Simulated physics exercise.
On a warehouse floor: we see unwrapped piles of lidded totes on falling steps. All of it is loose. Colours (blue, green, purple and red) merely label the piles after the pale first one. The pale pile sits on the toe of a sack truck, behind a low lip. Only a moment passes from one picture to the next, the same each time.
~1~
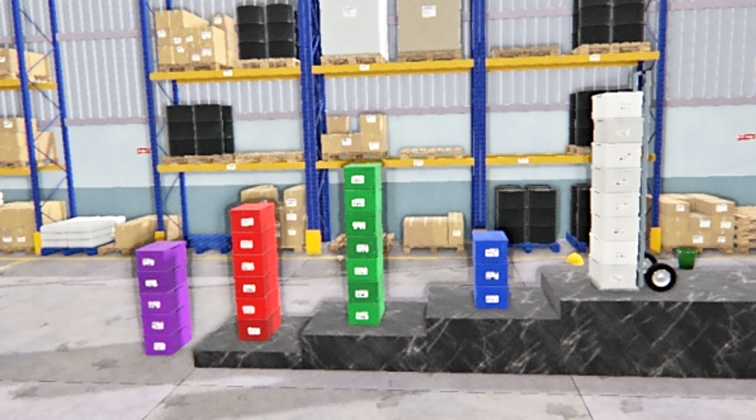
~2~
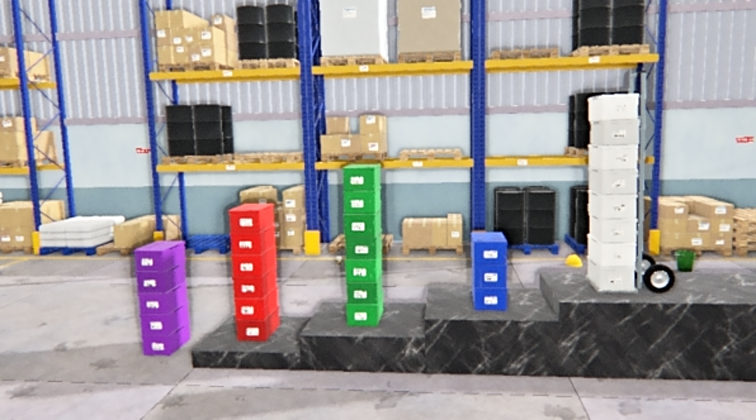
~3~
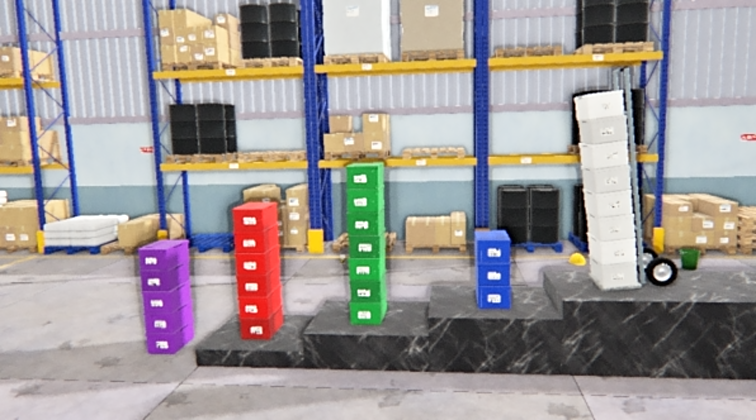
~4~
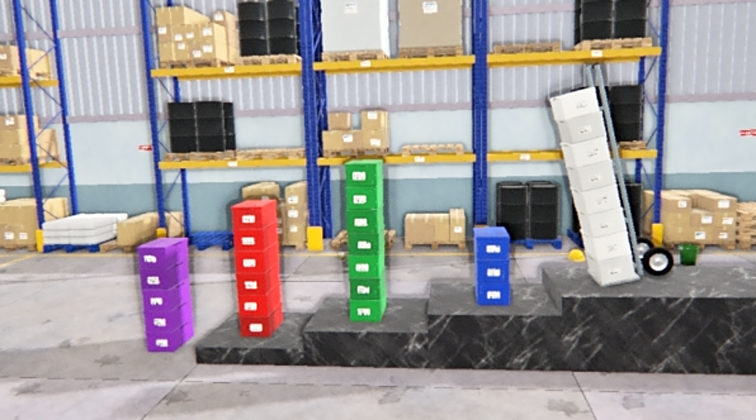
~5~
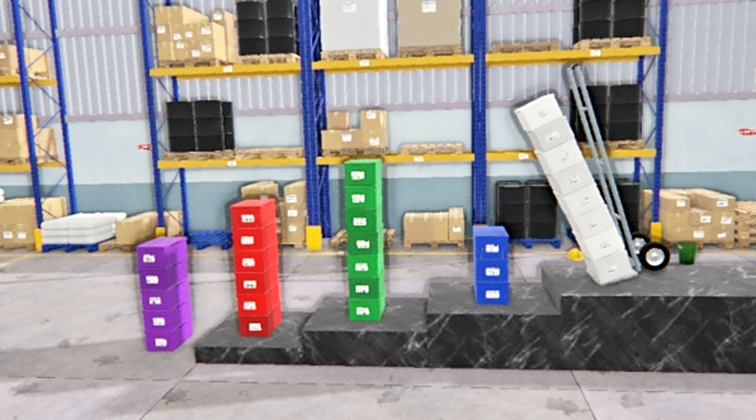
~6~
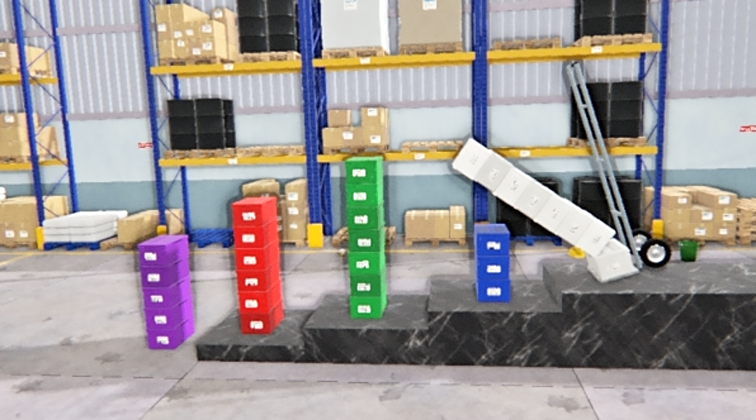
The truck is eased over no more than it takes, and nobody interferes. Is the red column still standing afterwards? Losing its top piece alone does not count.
The red pile is left standing.
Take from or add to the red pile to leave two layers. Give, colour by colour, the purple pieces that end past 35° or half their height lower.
Down at the end: Purple 0.
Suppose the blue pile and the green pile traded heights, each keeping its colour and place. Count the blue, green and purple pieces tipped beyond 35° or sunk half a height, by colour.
Down at the end: Blue 6, green 2, purple 5.
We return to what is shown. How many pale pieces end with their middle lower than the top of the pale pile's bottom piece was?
The count is 7.
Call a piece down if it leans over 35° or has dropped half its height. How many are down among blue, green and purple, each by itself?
By colour: Blue 0, green 0, purple 0.
Shortly afterwards, 7 of the pale pile down; none of the 6 red totes down (0 of 21 in all colours); top red tote unmoved.
In the end, 7 of the pale pile down; none of the 6 red totes down (0 of 21 in all colours); top red tote unmoved; top blue tote half its height from its place. From the last view, middles, top red tote near (255, 212), top blue tote near (483, 240).
